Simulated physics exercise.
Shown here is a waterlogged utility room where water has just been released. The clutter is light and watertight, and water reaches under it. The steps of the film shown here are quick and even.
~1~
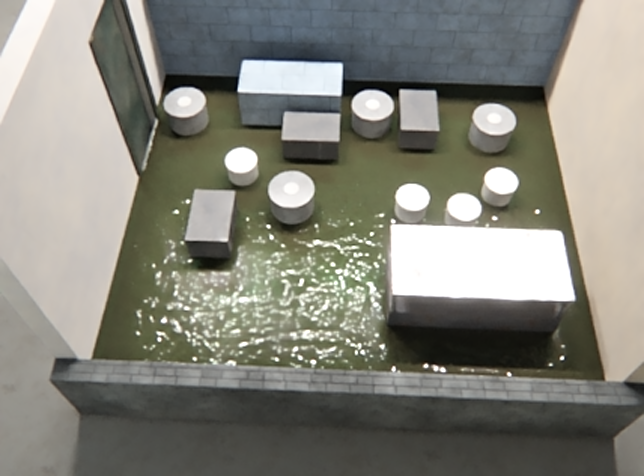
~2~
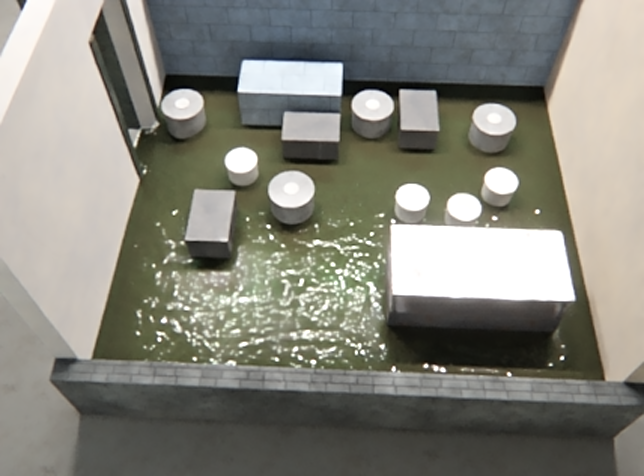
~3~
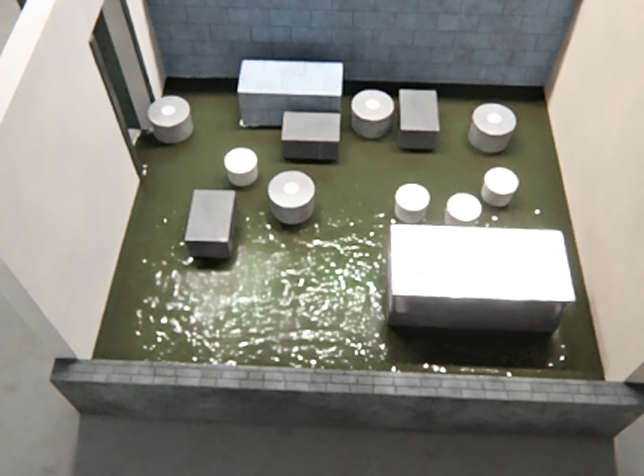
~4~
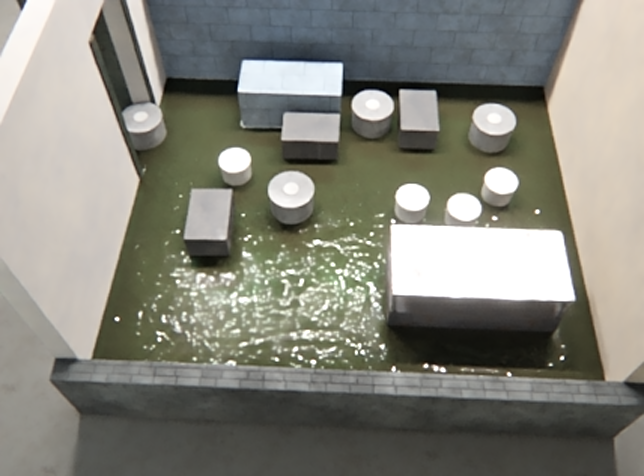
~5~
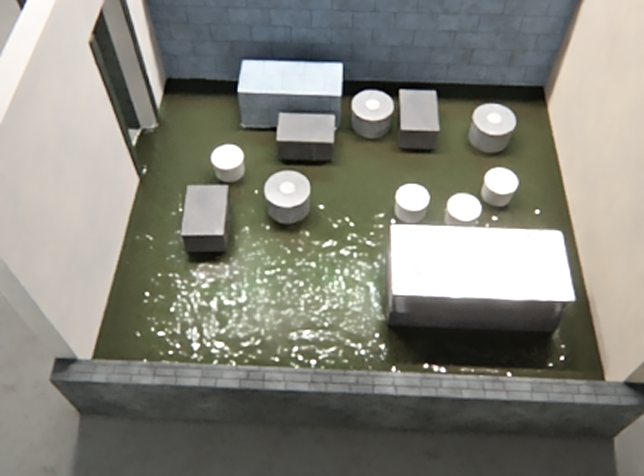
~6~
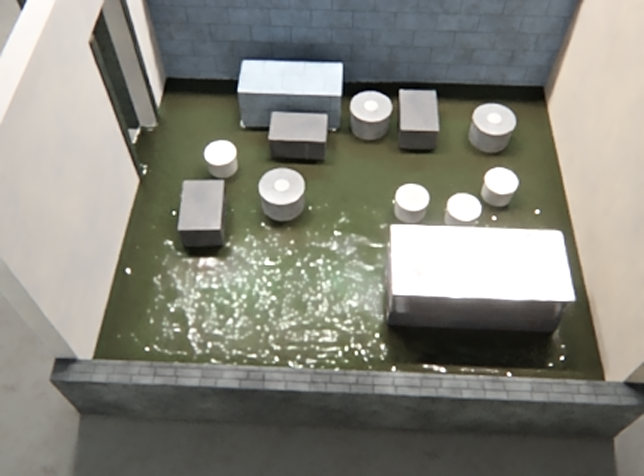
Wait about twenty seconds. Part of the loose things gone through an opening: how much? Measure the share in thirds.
In thirds: One to two.
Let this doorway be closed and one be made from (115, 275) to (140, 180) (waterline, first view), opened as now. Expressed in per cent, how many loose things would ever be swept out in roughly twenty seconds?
Close to 80 percent.
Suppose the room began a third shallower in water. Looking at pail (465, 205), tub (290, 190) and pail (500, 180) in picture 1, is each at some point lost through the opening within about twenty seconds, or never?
Held back, swept away, held back.
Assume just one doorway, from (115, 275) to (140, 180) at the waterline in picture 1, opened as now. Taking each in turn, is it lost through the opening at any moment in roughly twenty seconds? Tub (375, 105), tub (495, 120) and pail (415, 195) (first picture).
Sequentially: Leaves the room, remains indoors, leaves the room.
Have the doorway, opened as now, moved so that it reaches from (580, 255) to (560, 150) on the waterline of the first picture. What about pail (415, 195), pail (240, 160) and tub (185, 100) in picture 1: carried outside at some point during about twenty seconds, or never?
Item one gets away, item two gets away, item three doesn't escape.
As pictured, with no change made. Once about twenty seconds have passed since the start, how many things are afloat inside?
Count: 6.
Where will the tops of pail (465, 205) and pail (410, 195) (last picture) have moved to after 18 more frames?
They'd be somewhere near (426, 207) and (354, 193).
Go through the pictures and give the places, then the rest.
The first frame shows a pail at (241, 160) floats; a crate at (211, 215), afloat; 0 of 11 have shifted.
The second frame shows a pail at (241, 160) floats; a crate at (211, 215), afloat; 0 of 11 have shifted.
The third frame shows a pail at (241, 161) floats; a crate at (211, 215) floats; 1 of 11 have shifted.
The fourth frame shows a pail at (235, 160), afloat, close to its start; a crate at (209, 214), afloat, close to its start; 2 of 11 have shifted.
The fifth frame shows a pail at (227, 157) floats, close to its start; a crate at (205, 209), afloat, close to its start; 4 of 11 have shifted.
The sixth frame shows a pail at (220, 153), afloat, close to its start; a crate at (201, 204) floats, close to its start; 5 of 11 have shifted.
A moment on, 1 of 11 are out; 10 afloat.
Next, 5 of 11 are out; 6 afloat.
Later, 5 of 11 are out; 6 afloat.
In the end, 5 of 11 are out; 6 afloat.
